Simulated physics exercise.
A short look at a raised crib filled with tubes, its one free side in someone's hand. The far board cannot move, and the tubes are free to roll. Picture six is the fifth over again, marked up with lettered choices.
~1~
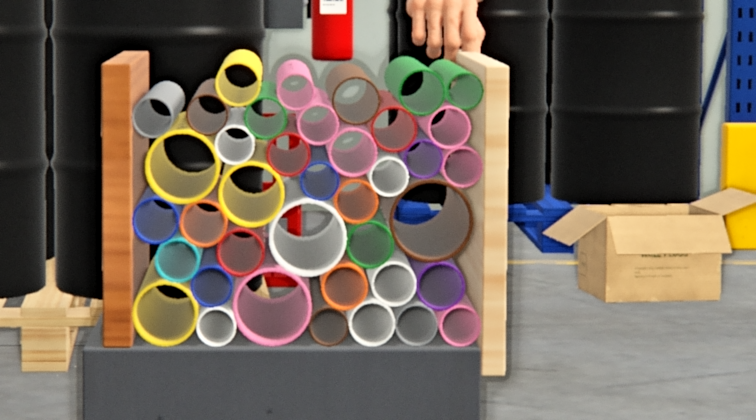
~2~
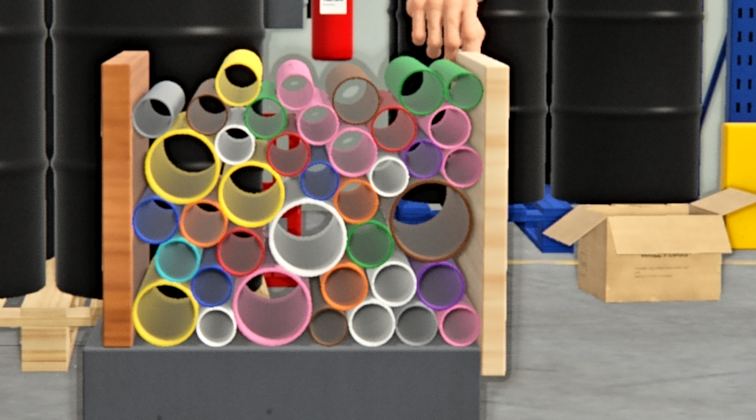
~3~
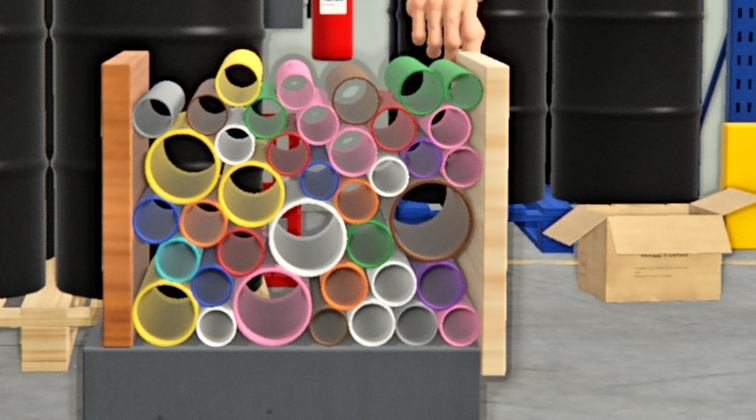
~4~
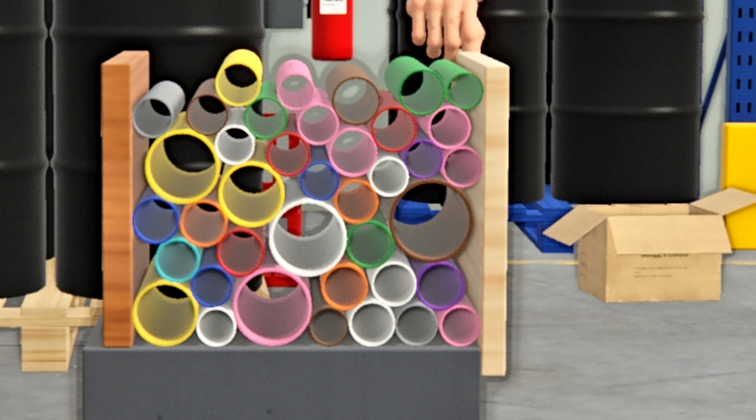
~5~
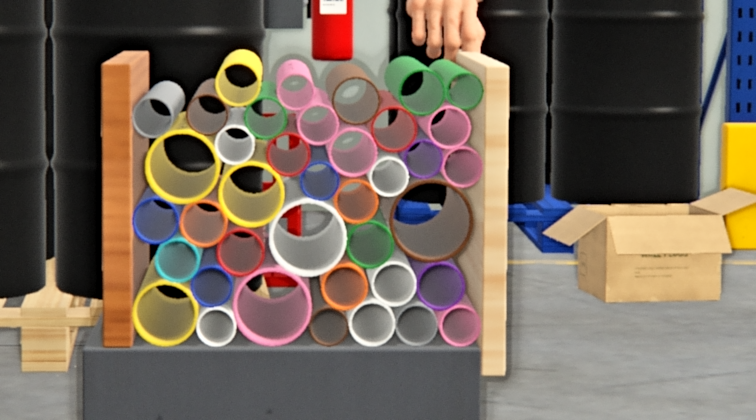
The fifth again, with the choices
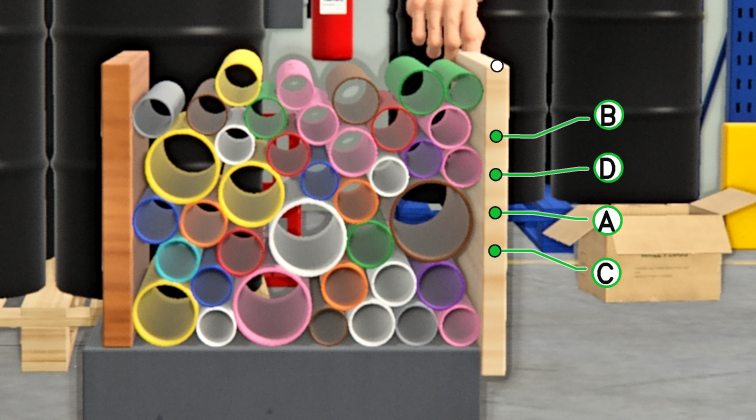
The clip shows many colourful tubes of different sizes stacked between two upright wooden boards on a grey base, while a hand rests at the top of the right board; the tubes, boards and hand show no visible movement throughout.
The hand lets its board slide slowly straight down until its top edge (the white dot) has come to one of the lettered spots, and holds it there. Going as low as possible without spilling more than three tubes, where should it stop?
The lowest mark that will do is D.
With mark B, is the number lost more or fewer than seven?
At B, fewer than seven.
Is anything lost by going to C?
Yes.
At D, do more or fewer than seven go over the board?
Fewer than seven.
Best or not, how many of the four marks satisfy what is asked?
Two of them.
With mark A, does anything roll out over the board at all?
At A: Yes.
On the copy, A at (496, 212); B at (497, 136); C at (495, 251); D at (496, 175); the white dot at (497, 66).
On D. First, top of the board (483, 123).
Then, top of the board (483, 174).
Finally, top of the board (483, 174), one out over the board.
By contrast, A more than three out over the board; B one out over the board; C more than three out over the board.
